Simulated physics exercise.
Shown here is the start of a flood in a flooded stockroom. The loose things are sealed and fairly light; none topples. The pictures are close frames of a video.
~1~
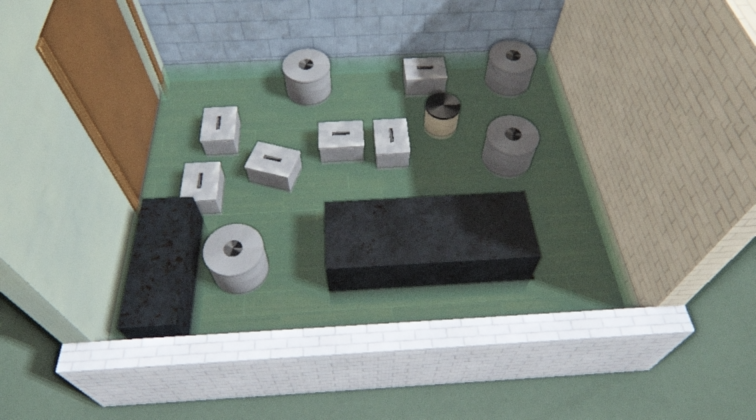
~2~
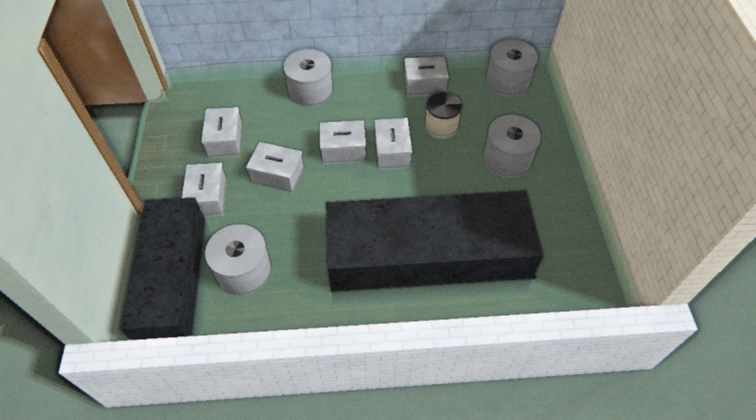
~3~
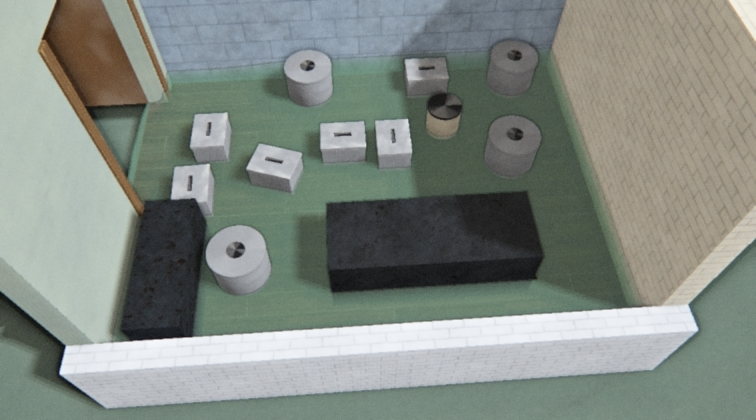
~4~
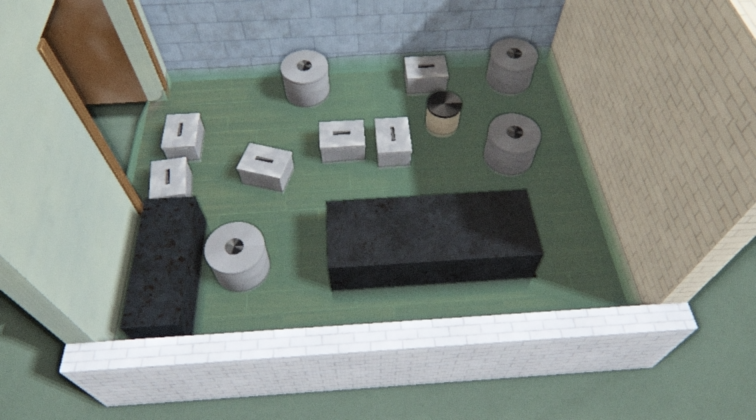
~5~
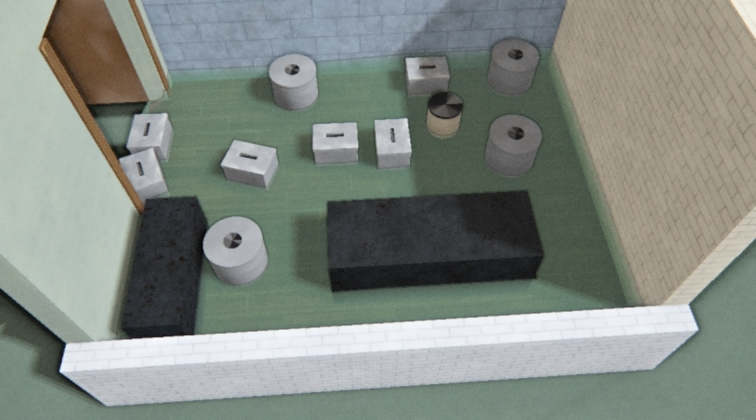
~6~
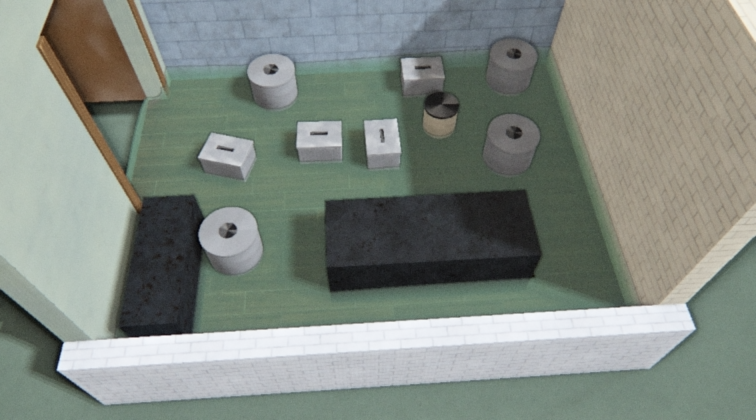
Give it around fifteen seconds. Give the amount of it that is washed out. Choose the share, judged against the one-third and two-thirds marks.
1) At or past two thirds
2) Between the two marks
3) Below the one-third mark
At or past two thirds.
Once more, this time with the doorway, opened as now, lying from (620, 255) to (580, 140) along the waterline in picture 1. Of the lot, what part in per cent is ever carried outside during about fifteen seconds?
60 per cent.
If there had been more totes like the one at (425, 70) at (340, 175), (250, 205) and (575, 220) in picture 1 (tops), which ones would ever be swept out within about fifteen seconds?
First escapes, second escapes, third doesn't escape.
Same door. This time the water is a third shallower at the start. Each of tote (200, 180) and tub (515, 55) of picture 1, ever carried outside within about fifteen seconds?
As listed: Carried outside, kept in.
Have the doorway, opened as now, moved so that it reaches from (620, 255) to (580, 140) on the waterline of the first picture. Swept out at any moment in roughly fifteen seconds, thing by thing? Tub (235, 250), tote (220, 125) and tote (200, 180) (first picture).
Okay, so: Never exits for the first, never exits for the second, never exits for the third.
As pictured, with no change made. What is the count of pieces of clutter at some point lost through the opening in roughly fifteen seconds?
That comes out at 9.
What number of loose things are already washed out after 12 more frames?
The number works out to 6.
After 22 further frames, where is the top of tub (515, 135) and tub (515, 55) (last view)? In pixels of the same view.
(336, 138) and (390, 66), give or take.
A moment on, 2 of 11 are out; 9 afloat.
Next, 6 of 11 are out; 5 afloat.
Later, 9 of 11 are out; 2 afloat.
In the end, 9 of 11 are out; 2 afloat.
